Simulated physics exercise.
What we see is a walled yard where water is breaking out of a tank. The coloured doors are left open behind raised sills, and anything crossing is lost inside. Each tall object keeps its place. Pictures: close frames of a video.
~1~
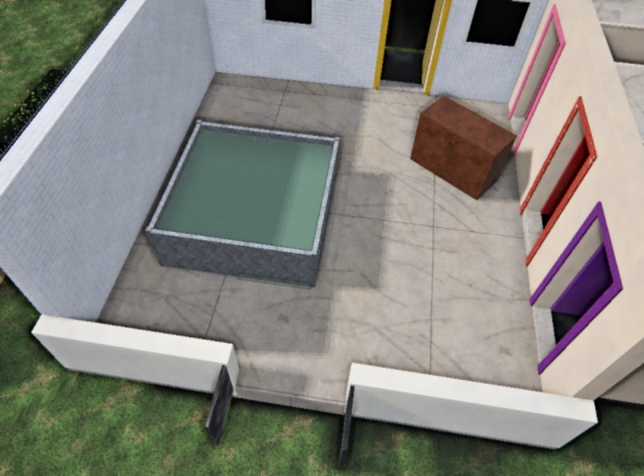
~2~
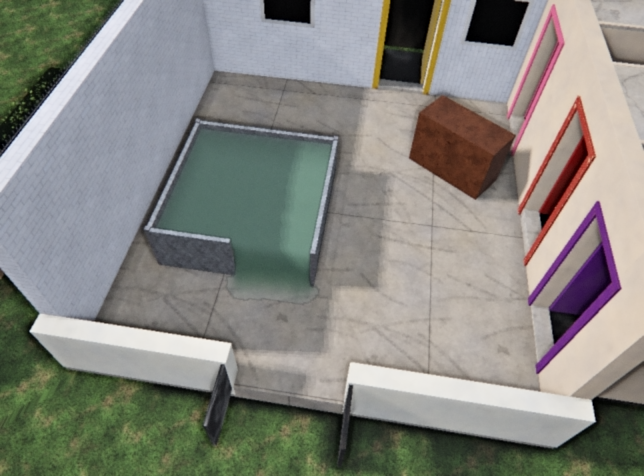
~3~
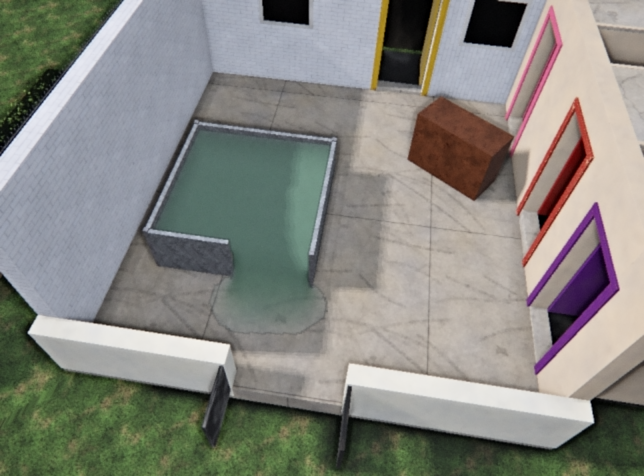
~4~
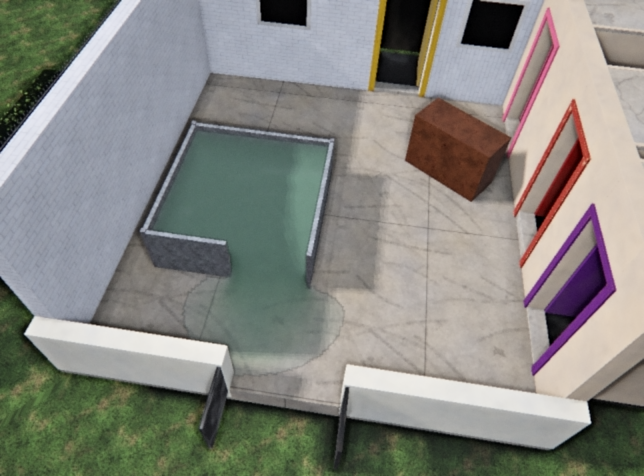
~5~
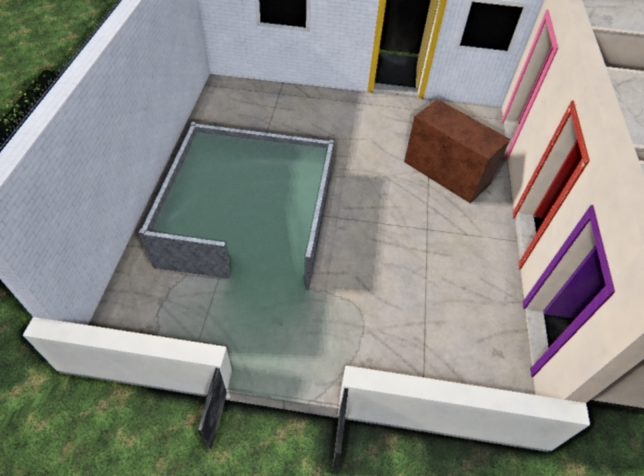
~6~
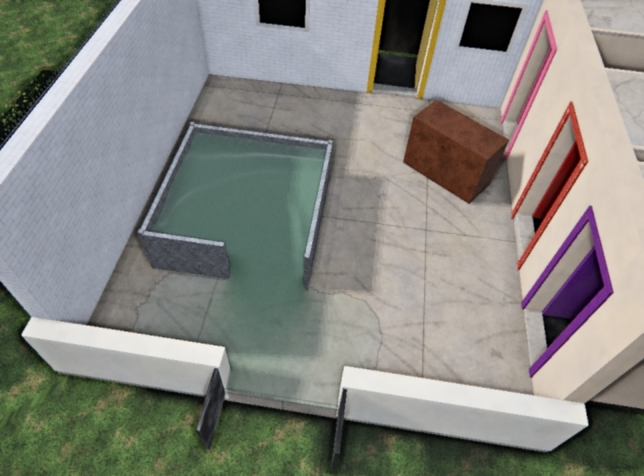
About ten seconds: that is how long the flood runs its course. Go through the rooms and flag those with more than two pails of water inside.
Yellow door - not flagged, red door - not flagged, purple door - flagged, pink door - not flagged.
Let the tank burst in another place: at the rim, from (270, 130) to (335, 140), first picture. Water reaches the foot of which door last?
That would be the purple door.
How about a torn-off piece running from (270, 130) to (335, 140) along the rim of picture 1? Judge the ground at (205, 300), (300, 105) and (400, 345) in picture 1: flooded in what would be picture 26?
Unwetted, submerged, unwetted.
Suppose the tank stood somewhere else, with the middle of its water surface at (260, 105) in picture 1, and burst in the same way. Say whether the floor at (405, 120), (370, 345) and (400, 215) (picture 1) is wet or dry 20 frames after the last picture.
The first spot ends up left untouched, the second sodden and the third left untouched.
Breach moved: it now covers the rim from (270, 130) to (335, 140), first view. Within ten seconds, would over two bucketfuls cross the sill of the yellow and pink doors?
Here's my take: Yellow surpasses the limit, and pink surpasses the limit too.
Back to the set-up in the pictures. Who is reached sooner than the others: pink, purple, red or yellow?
It's the one in purple.
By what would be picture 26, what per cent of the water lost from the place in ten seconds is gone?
My estimate is roughly 55 percent.
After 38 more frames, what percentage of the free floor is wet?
About 55 per cent.
A moment on, water covers 15 % of the floor; the yellow door not reached, the red door not reached, the purple door not reached, the pink door not reached.
Next, water covers 25 % of the floor; the yellow door not reached, the red door not reached, the purple door not reached, the pink door not reached.
Then, water covers 35 % of the floor; the yellow door not reached, the red door wet at the sill, nothing in, the purple door under two buckets in, the pink door not reached.
Later, water covers 55 % of the floor; the yellow door not reached, the red door wet at the sill, nothing in, the purple door over two buckets in, the pink door wet at the sill, nothing in.
In the end, water covers 90 % of the floor; the yellow door wet at the sill, nothing in, the red door wet at the sill, nothing in, the purple door over two buckets in, the pink door wet at the sill, nothing in.
